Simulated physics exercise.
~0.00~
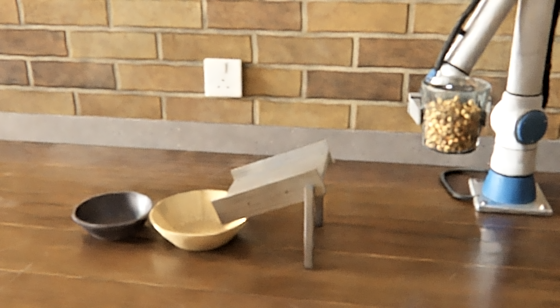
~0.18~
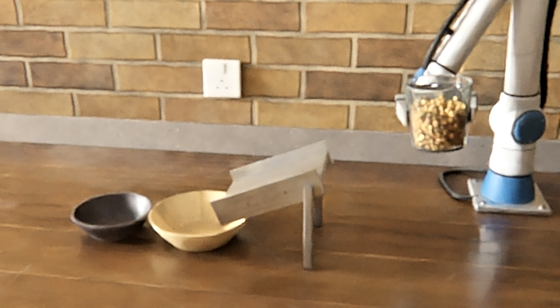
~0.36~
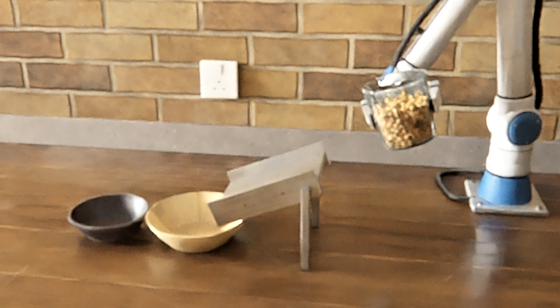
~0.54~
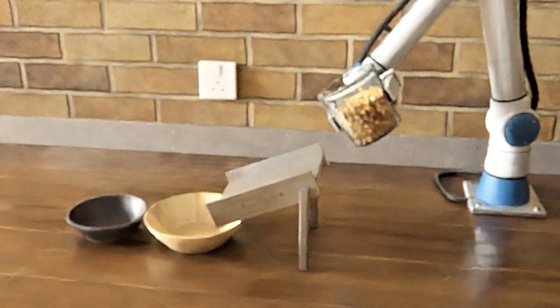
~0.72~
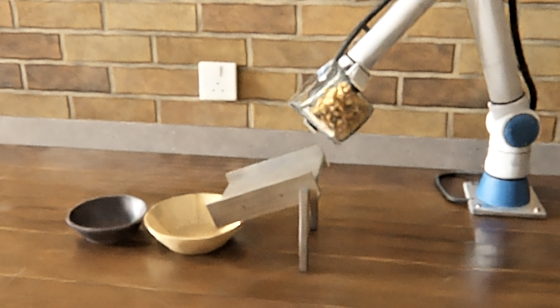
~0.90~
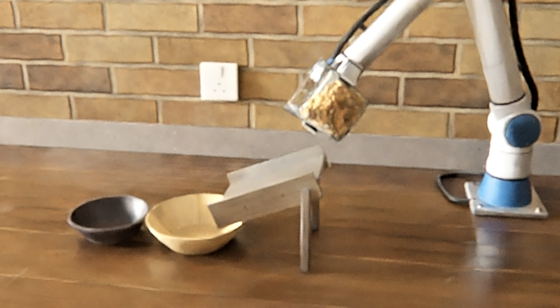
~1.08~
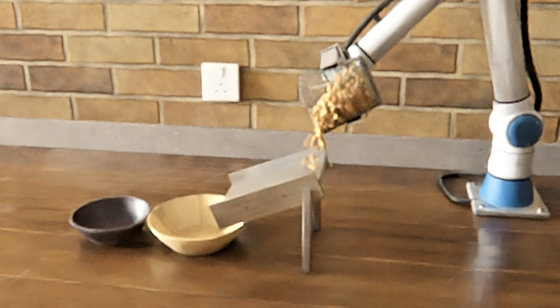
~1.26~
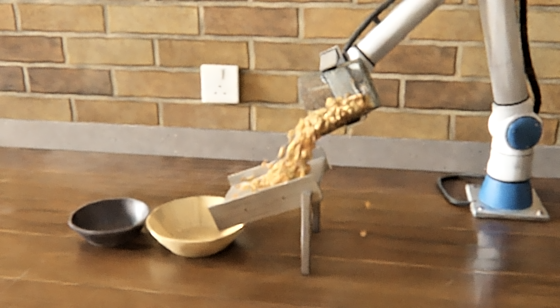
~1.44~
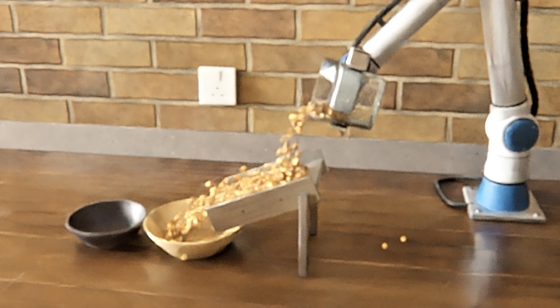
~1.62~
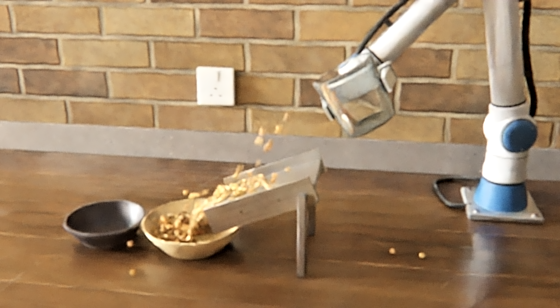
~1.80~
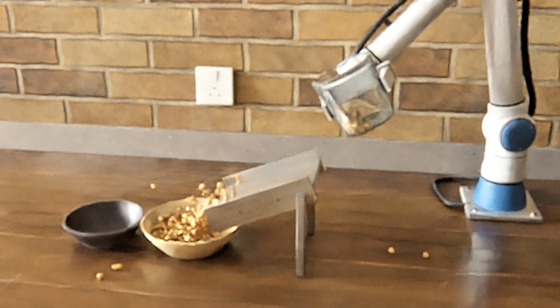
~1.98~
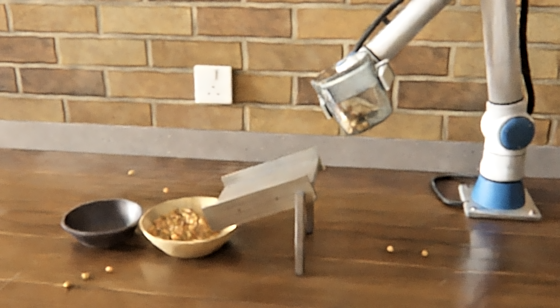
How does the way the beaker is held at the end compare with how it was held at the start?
At the start the arm held the beaker upright, but at the end it was leaning to one side.
